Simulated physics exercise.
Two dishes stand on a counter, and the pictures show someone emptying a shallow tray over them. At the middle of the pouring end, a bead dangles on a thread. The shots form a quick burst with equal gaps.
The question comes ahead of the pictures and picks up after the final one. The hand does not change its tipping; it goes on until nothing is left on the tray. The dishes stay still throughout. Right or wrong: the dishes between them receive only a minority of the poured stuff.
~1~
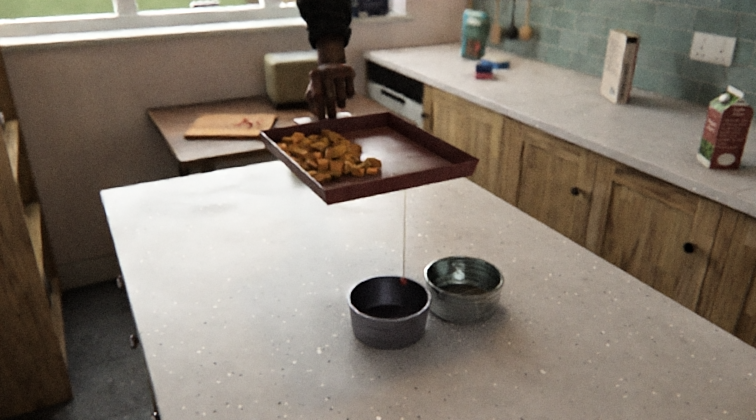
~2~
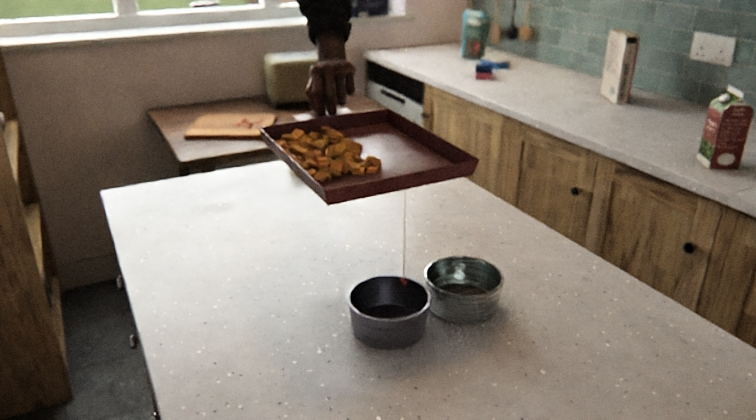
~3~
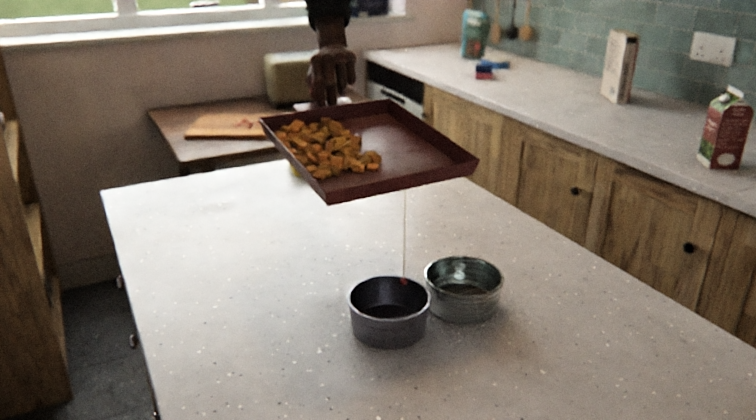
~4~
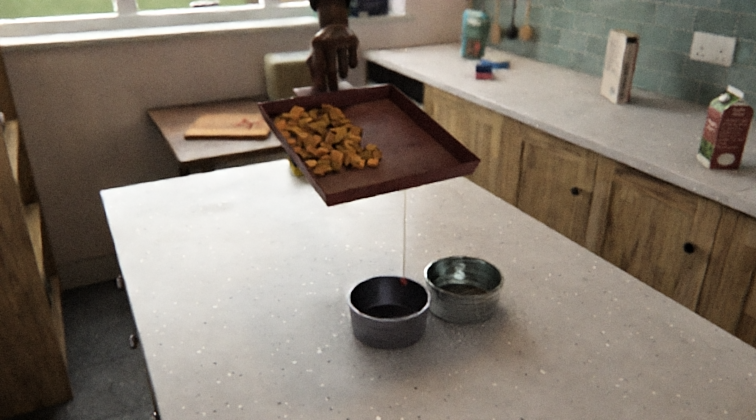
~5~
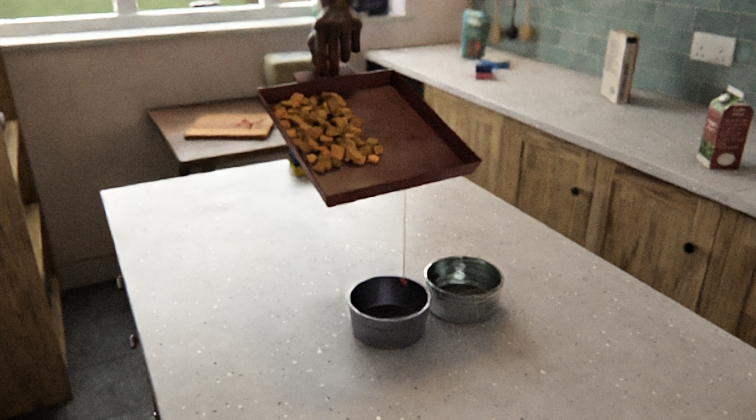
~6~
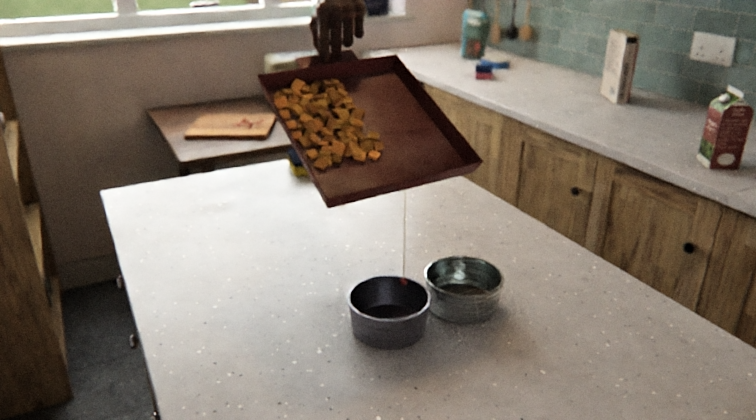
Right, they get under half.
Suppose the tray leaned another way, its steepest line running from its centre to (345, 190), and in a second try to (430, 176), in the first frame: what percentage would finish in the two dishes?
About 10 and 70 per cent.
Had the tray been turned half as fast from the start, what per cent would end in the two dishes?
It would be close to 10 per cent.
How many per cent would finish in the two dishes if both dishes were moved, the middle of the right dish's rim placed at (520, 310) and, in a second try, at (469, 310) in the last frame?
About 20 and 70 per cent respectively.
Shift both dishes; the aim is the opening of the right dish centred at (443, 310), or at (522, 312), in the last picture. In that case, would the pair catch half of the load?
The bulk of it, then Short of half.
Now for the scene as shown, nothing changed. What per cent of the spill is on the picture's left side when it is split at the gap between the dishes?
Estimate: Near 80 per cent.
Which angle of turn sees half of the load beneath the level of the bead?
About 105°.
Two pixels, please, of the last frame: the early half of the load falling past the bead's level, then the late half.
First close to (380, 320), next close to (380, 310).
Shortly afterwards, tray tipped steeply; all but a few on the tray; a little in the air.
Next, tray tipped past a quarter turn; near a quarter on the tray; a little in the left dish; near half outside both; near a quarter in the air.
Some moments later, tray tipped past a quarter turn; near a quarter in the left dish; the bulk outside both.
In the end, tray tipped past a quarter turn; near a quarter in the left dish; none at all in the right dish; the bulk outside both.
